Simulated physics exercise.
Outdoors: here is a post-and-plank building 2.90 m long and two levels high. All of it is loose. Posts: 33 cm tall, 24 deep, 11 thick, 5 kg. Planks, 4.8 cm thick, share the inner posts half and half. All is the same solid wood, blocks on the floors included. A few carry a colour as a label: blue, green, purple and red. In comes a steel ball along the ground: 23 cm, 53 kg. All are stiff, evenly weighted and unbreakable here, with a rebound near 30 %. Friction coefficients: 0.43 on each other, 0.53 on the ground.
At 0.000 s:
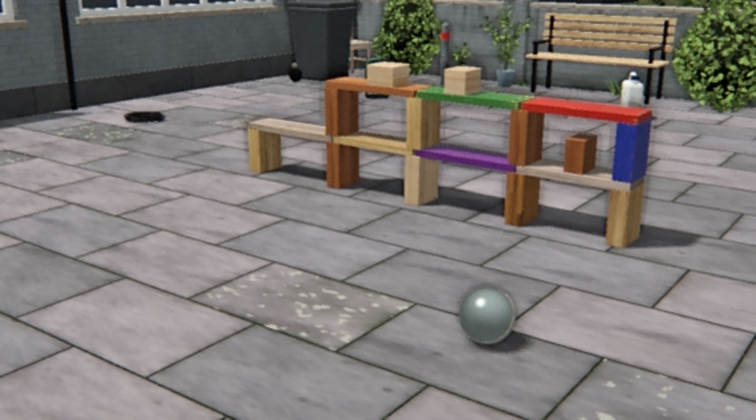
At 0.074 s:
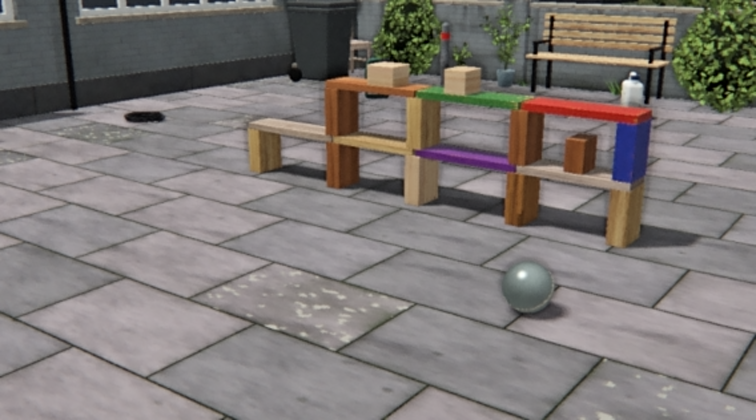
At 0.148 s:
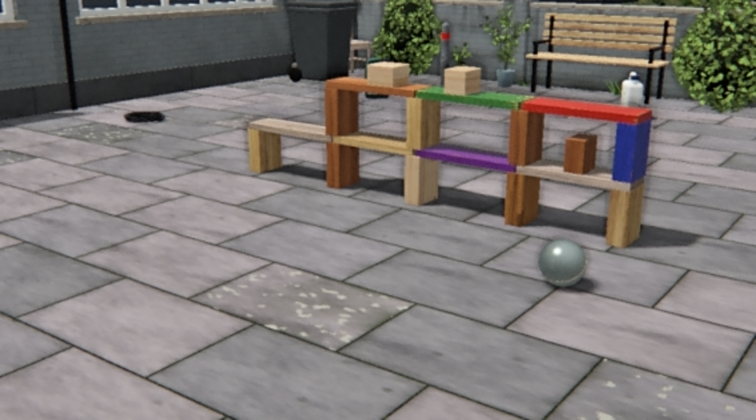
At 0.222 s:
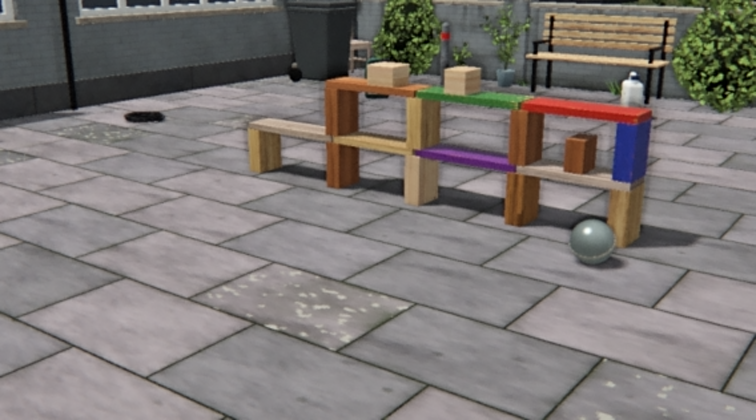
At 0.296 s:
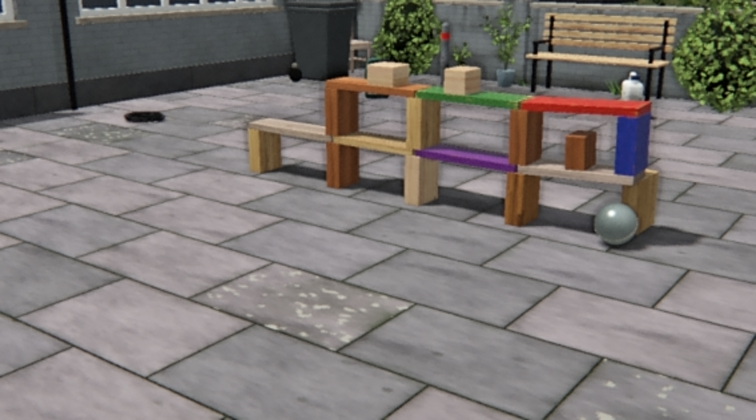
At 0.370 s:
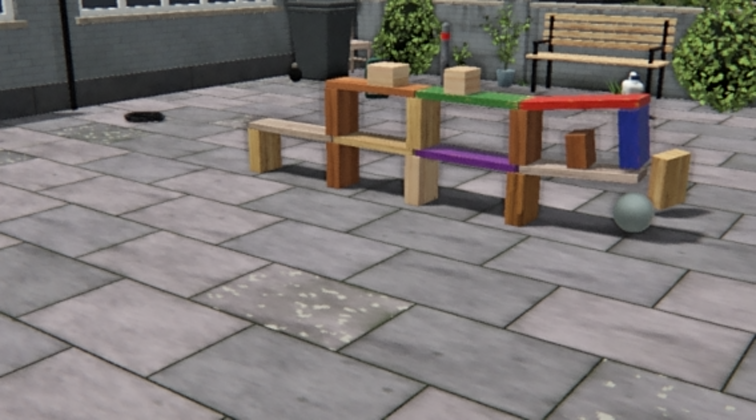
On a paved patio, a grey ball rolls rightward and away toward a two-level structure of wooden posts and planks, knocks the right-end lower post outward, and the blue post and red plank above shift and tilt slightly.
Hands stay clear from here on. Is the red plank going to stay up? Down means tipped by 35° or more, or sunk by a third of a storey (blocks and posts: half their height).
In the end the red plank falls.
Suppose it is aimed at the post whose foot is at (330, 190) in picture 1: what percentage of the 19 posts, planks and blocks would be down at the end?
Then 40 per cent.
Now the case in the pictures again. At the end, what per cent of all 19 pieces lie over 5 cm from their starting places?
Shifted: 25 per cent.
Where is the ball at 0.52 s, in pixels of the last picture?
Near (665, 190).
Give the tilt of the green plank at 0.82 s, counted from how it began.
Roughly 0°.
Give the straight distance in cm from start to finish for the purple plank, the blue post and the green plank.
About: Purple 0, blue 80, green 0.
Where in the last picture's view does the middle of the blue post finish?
At about (692, 215).
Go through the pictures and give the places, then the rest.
In the first frame (pixels give the middle of a visible side), ball (487, 316) 1.34 m from contact, 5.2 m/s; red plank (577, 113); purple plank (472, 154); blue post (624, 153); none has stirred.
In the second frame, ball (528, 287) 96 cm from contact, 5.2 m/s; red plank (577, 113).
In the third frame, ball (562, 263) 58 cm from contact, 5.2 m/s; red plank (577, 113).
In the fourth frame, ball (592, 242) 20 cm from contact, 5.2 m/s; red plank (577, 113).
In the fifth frame, ball (616, 224) after contact, 4.0 m/s; red plank (577, 109) 3° from how it stood; blue post (626, 147) 39 mm from its place; steepest lean 3°, the block at (575, 154); movement in 5 of them.
In the sixth frame, ball (633, 212) after contact, 4.0 m/s; red plank (577, 105) 7° from how it stood; blue post (629, 140) 7° from how it stood; green plank (464, 100); steepest lean 8°, the block at (576, 152); movement in 5 of them.
After 0.52 s, ball still moving; 1 of the 19 pieces down; red plank 6° from how it stood; blue post 10° from how it stood.
After 0.82 s, ball still moving; 5 of the 19 pieces down; red plank 24° from how it stood, 25 cm lower; blue post 22° from how it stood, 34 cm lower.
After 1.40 s, ball still moving; 5 of the 19 pieces down; red plank 27° from how it stood, 64 cm lower; blue post 57° from how it stood, 40 cm lower.
After 2.52 s, ball still moving; 5 of the 19 pieces down; red plank 70 cm lower; blue post on its side.
In the end (3.4 s), ball rolling away; 5 of the 19 pieces down; red plank 70 cm lower; blue post on its side; green plank 29 mm from its place. From the last view, middles, red plank near (687, 245), blue post near (692, 215).
